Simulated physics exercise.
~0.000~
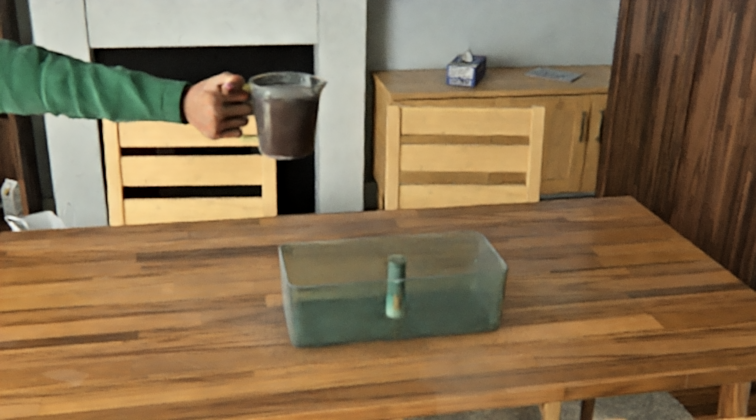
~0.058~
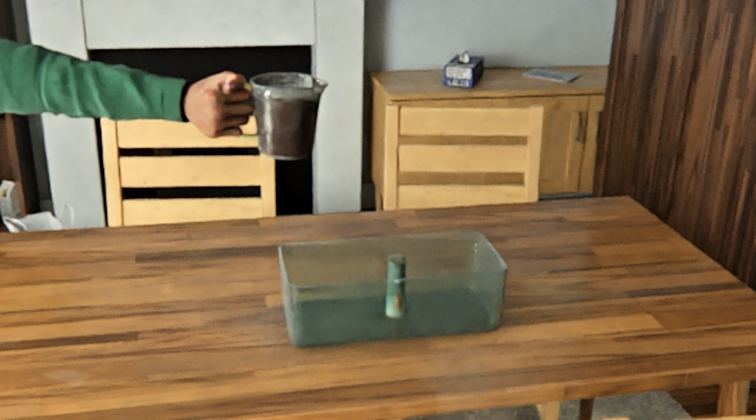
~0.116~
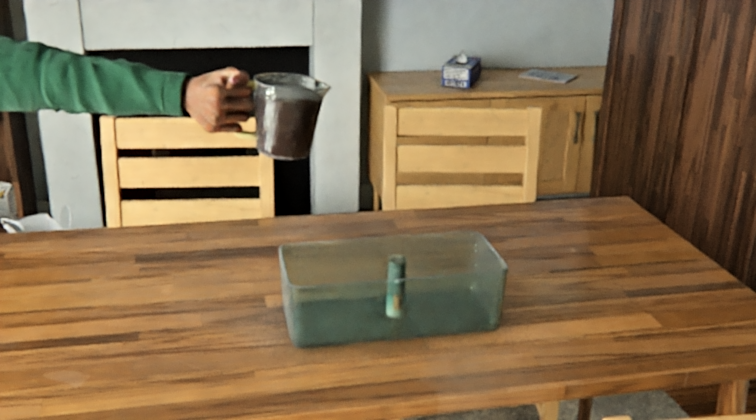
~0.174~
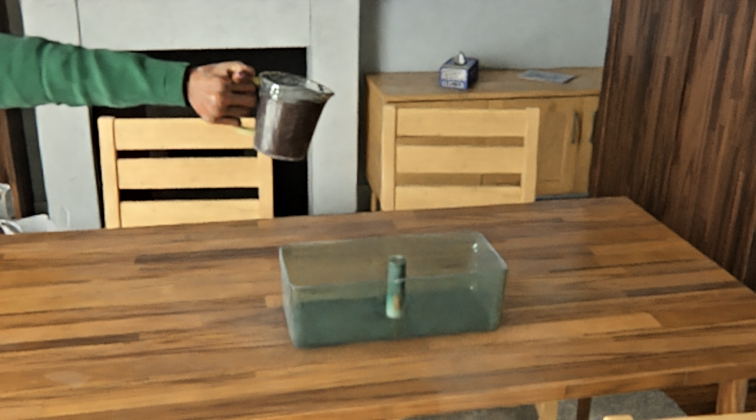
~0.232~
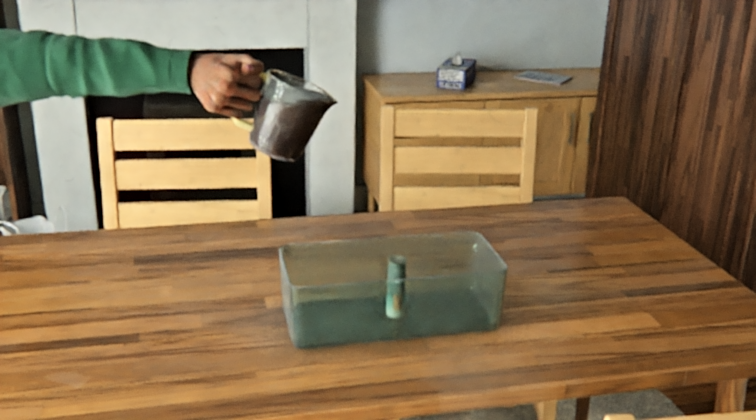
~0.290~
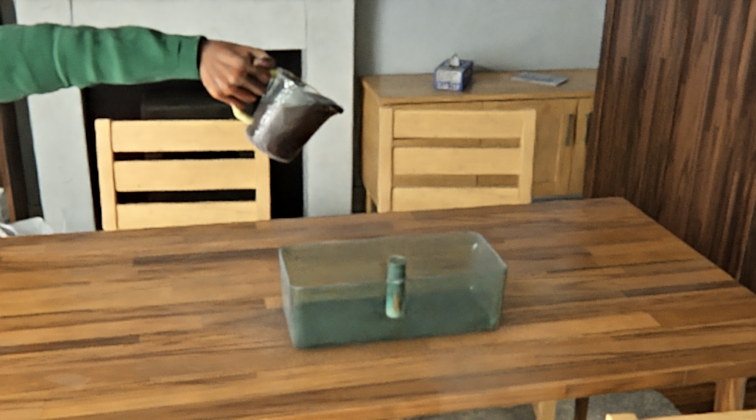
A hand in a green sleeve steadily tilts a jug of dark liquid to the right.
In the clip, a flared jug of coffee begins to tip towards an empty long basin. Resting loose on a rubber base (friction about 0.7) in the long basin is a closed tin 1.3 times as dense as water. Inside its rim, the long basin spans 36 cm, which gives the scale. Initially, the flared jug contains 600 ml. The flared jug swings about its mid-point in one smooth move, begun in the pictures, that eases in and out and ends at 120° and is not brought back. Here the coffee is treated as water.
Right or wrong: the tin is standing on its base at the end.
Wrong, it is lying on its side.
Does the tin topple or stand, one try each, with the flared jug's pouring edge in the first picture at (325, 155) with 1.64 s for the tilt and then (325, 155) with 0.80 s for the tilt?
Run one: It does not tip. Run two: It does not tip.
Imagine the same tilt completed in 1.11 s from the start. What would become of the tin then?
In that case the tin overturns.
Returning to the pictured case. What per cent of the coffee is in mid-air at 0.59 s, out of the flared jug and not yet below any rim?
It comes to roughly 44 per cent.
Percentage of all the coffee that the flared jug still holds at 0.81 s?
2 %.
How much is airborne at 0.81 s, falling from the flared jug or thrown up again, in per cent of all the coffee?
Close to 20 %.
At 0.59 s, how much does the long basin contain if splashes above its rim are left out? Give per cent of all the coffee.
Around 14%.
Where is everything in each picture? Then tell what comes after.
In the first picture, it leans 0°; its right rim is at (327, 81); the coffee meets the walls at (253, 92) and (318, 90); the long basin's rim runs from (284, 266) to (494, 251); the tin's top is at (397, 261).
In the second picture, it leans 2°; its right rim is at (328, 83); the coffee meets the walls at (254, 92) and (319, 91).
In the third picture, it leans 6°; its right rim is at (331, 86); the coffee meets the walls at (256, 92) and (321, 92).
In the fourth picture, it leans 13°; its right rim is at (335, 92); the coffee meets the walls at (259, 93) and (326, 94).
In the fifth picture, it leans 23°; its right rim is at (338, 101); the coffee meets the walls at (262, 96) and (333, 97).
In the sixth picture, it leans 35°; its right rim is at (340, 112); the coffee meets the walls at (259, 107) and (331, 103); 2 per cent is over the edge.
After 0.59 s the tilt is 101° and 42 per cent is still to pour; the tin stands where it began.
After 0.81 s the tilt is 120° and 2 per cent is still to pour; the tin leans 13°.
After 1.05 s the tilt is 120° and 0 per cent is still to pour; the tin lies on its side.
After 1.30 s the tilt is 120° and 0 per cent is still to pour; the tin lies on its side.
In the end the tin lies on its side.
